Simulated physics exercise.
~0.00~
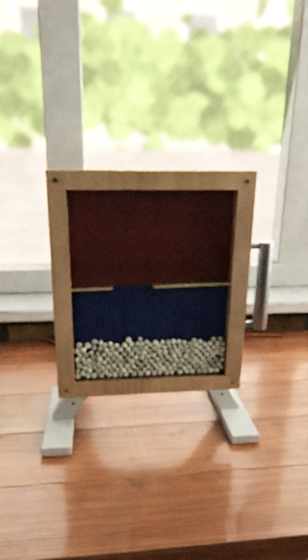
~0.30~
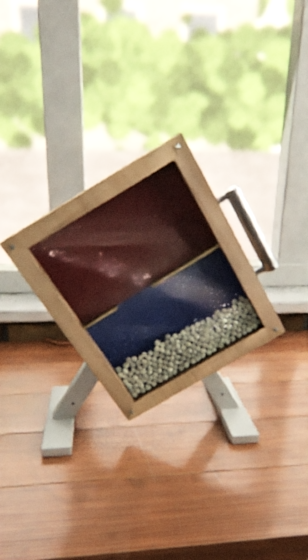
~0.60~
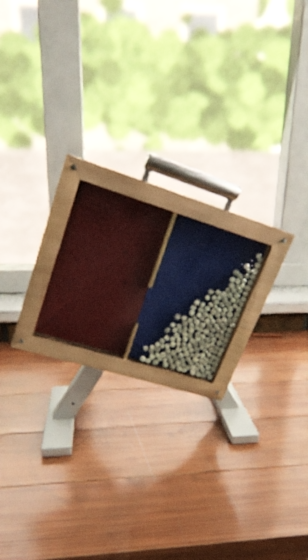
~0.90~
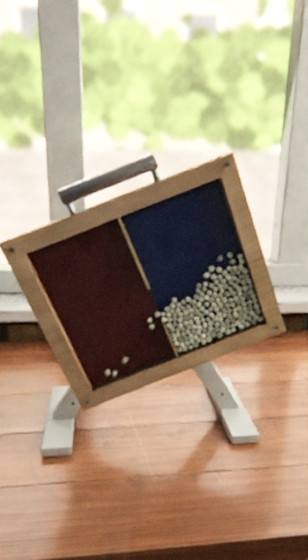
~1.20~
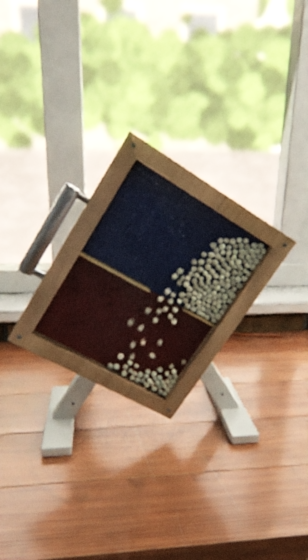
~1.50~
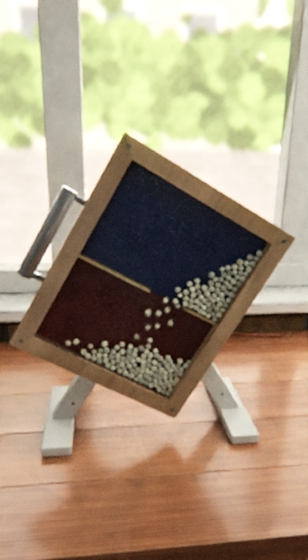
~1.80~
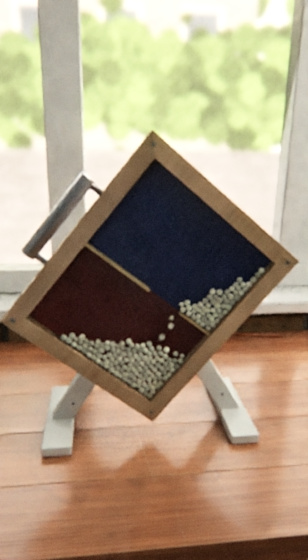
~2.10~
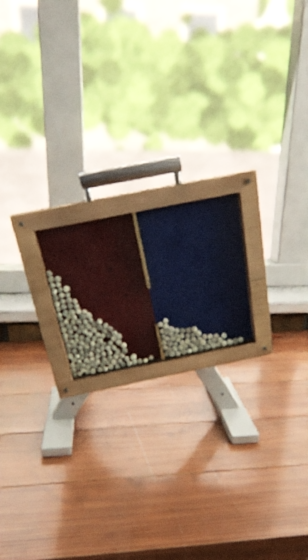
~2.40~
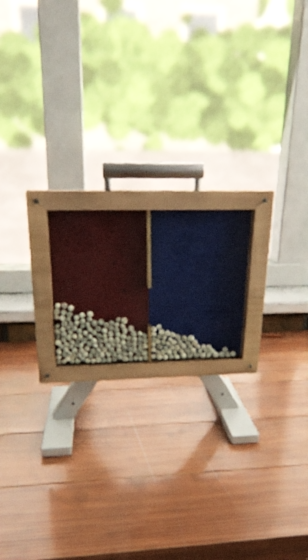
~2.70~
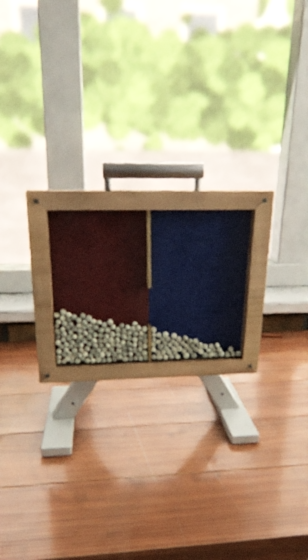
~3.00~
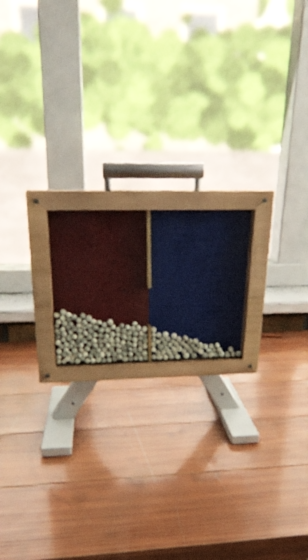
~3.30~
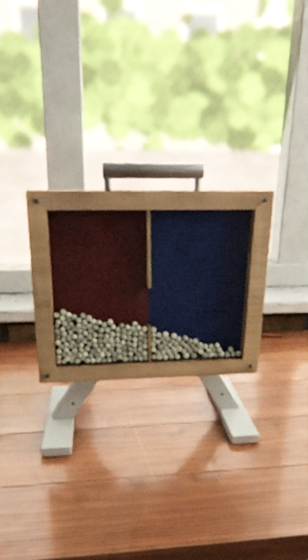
A framed case tips anticlockwise, then partway back, leaving most white beads in the red chamber.
